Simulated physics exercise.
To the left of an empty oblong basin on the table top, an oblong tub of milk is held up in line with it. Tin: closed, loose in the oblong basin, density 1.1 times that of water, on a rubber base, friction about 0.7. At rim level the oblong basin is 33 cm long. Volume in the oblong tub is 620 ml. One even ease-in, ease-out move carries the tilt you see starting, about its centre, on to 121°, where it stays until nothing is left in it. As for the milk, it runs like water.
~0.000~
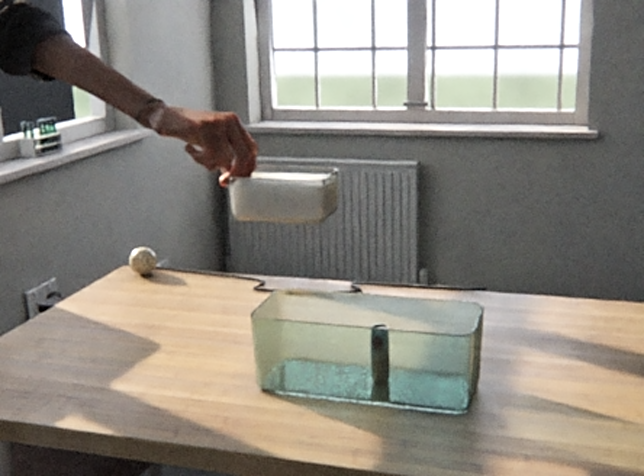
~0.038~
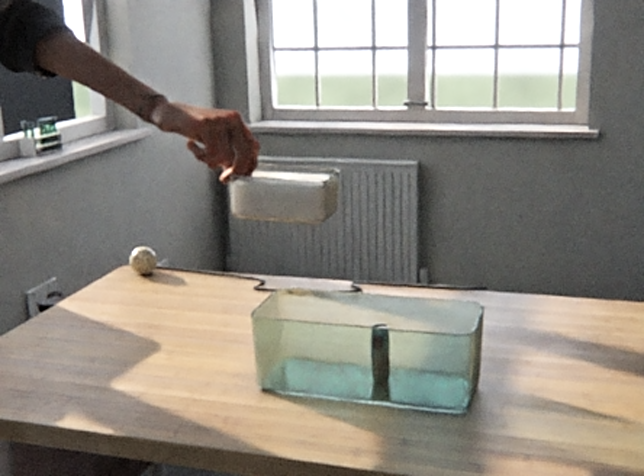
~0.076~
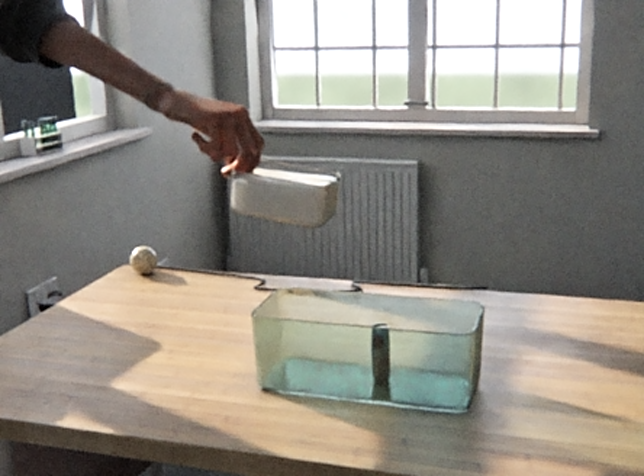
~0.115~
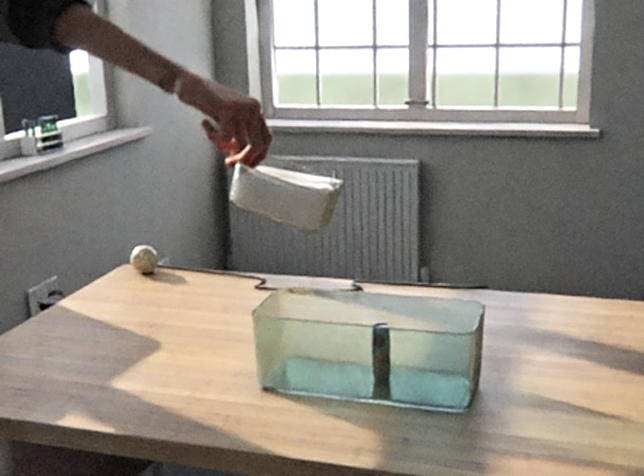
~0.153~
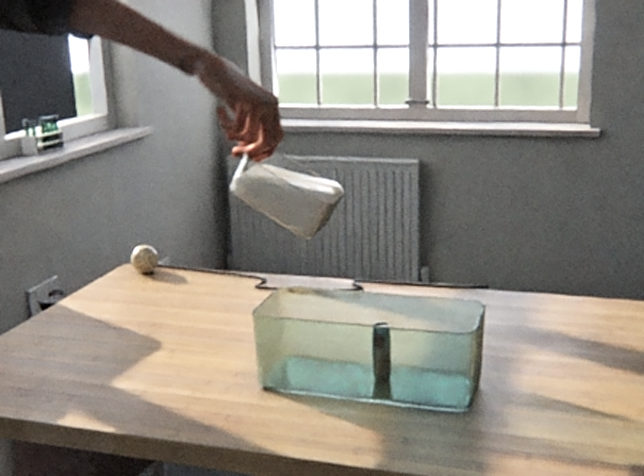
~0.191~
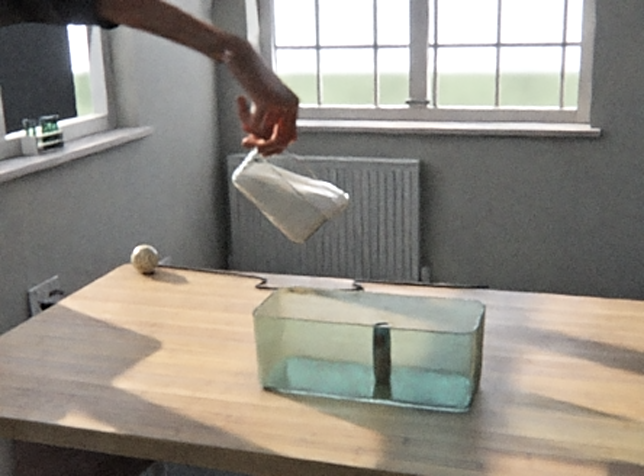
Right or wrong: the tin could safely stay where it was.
Wrong, it goes over.
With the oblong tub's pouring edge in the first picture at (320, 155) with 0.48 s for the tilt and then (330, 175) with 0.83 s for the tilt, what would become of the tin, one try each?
Trial 1 - tin tips; trial 2 - tin stays standing.
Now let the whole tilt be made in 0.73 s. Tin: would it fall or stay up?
So the tin will hold steady.
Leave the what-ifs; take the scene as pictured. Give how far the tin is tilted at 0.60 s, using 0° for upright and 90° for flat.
Measured tilt, approx.: 25 degrees.
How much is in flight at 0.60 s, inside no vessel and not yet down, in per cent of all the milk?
Near 6 percent.
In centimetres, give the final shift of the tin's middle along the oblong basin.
Roughly 0.5 cm.
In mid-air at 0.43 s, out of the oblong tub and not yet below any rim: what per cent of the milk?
It comes to roughly 44 per cent.
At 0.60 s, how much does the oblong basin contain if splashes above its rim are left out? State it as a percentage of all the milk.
Some 90 per cent.
After 0.43 s the tilt is 118° and 9 per cent is still to pour; the tin stands where it began.
After 0.60 s the tilt is 121° and 1 per cent is still to pour; the tin leans 24°.
After 0.77 s the tilt is 121° and 0 per cent is still to pour; the tin leans 25°.
After 0.97 s the tilt is 121° and 0 per cent is still to pour; the tin lies on its side.
In the end the tin lies on its side.
